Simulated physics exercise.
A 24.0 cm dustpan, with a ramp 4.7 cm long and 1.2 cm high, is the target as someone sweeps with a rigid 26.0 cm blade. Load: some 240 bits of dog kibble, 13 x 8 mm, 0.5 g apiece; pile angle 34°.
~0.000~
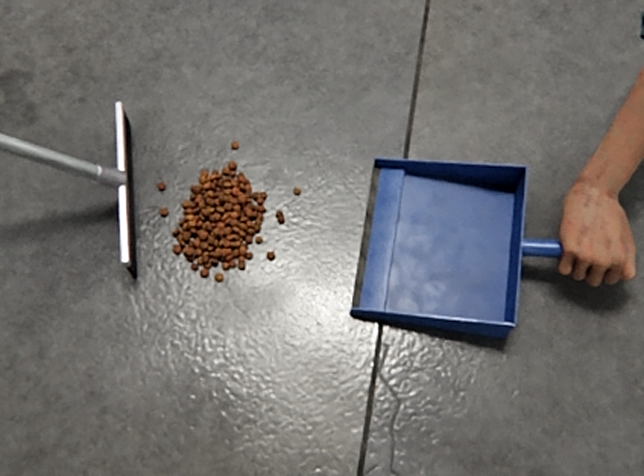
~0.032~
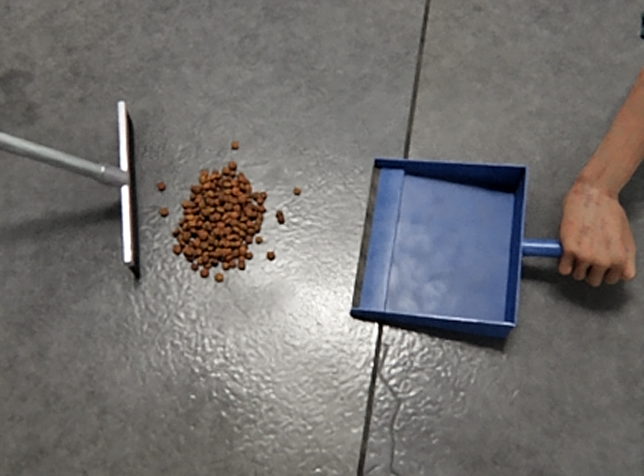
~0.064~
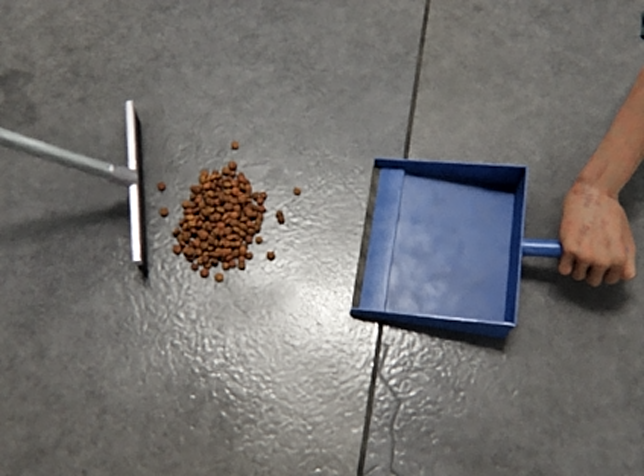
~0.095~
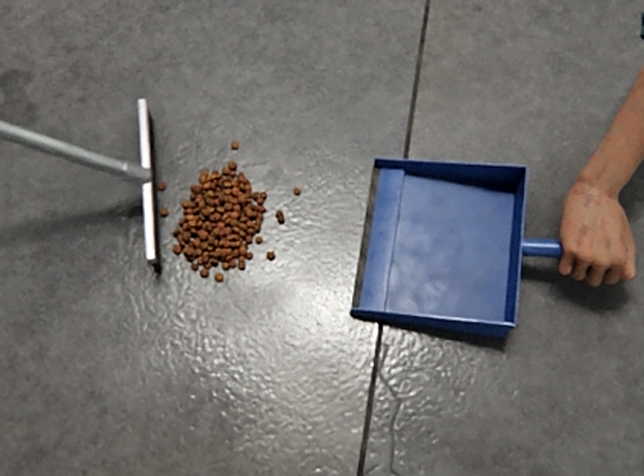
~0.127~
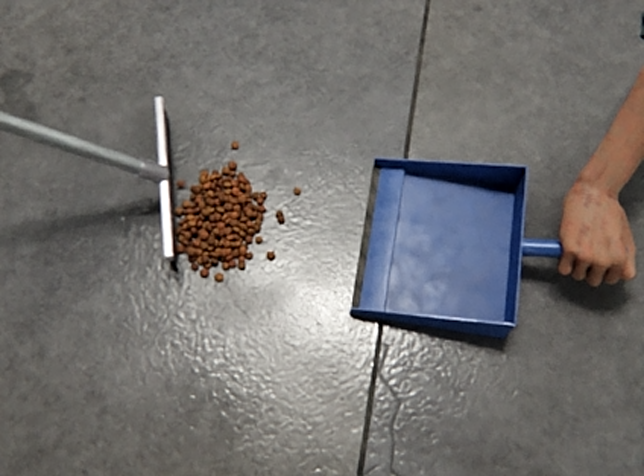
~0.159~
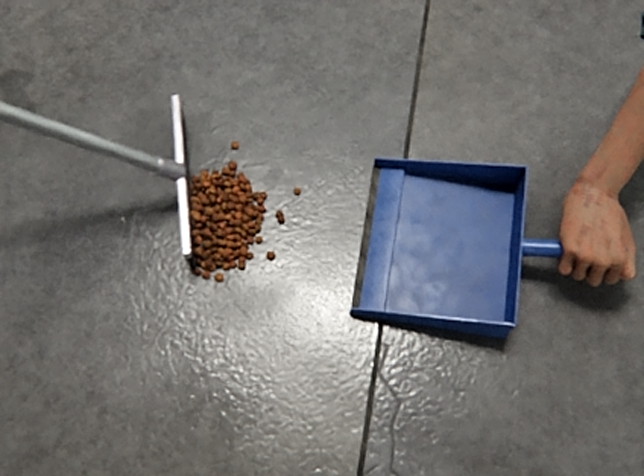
On a gray floor, a squeegee-like blade on a pole moves right and presses into the left side of a pile of brown kibble, while a hand holds a blue dustpan still on the right.
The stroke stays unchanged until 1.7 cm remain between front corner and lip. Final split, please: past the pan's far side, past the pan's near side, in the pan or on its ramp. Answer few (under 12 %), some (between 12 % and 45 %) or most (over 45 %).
Far side: Some, near side: Few, pan: Some.
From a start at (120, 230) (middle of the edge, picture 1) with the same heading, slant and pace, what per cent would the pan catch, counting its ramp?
25 %.
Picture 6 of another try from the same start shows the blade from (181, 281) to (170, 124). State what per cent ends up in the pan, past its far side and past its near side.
Pan 10 % / far 5 % / near 5 %.
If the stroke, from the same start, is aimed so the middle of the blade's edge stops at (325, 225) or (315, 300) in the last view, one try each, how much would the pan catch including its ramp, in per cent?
Roughly 20 per cent for the first try and 5 per cent for the second.
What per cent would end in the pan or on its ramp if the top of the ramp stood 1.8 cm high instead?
That would give something like 25 per cent.
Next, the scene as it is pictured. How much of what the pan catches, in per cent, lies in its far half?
About 80 percent of it.
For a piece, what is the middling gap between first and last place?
About 22 cm.
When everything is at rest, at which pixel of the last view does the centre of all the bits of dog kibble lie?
Approximately (361, 193) in the last view.
After 0.31 s, middle of the blade 16 cm from the lip; 0 % over the lip, far side 0 %, near side 0 %.
After 0.42 s, middle of the blade 8 cm from the lip; 0 % over the lip, far side 10 %, near side 0 %.
Then, at 0.65 s, middle of the blade 6 cm from the lip; 30 % over the lip, far side 20 %, near side 0 %.
In the end, at 1.1 s, far side 20 %, near side 0 %, pan 30 %, in front of the lip or behind the blade 55 %.
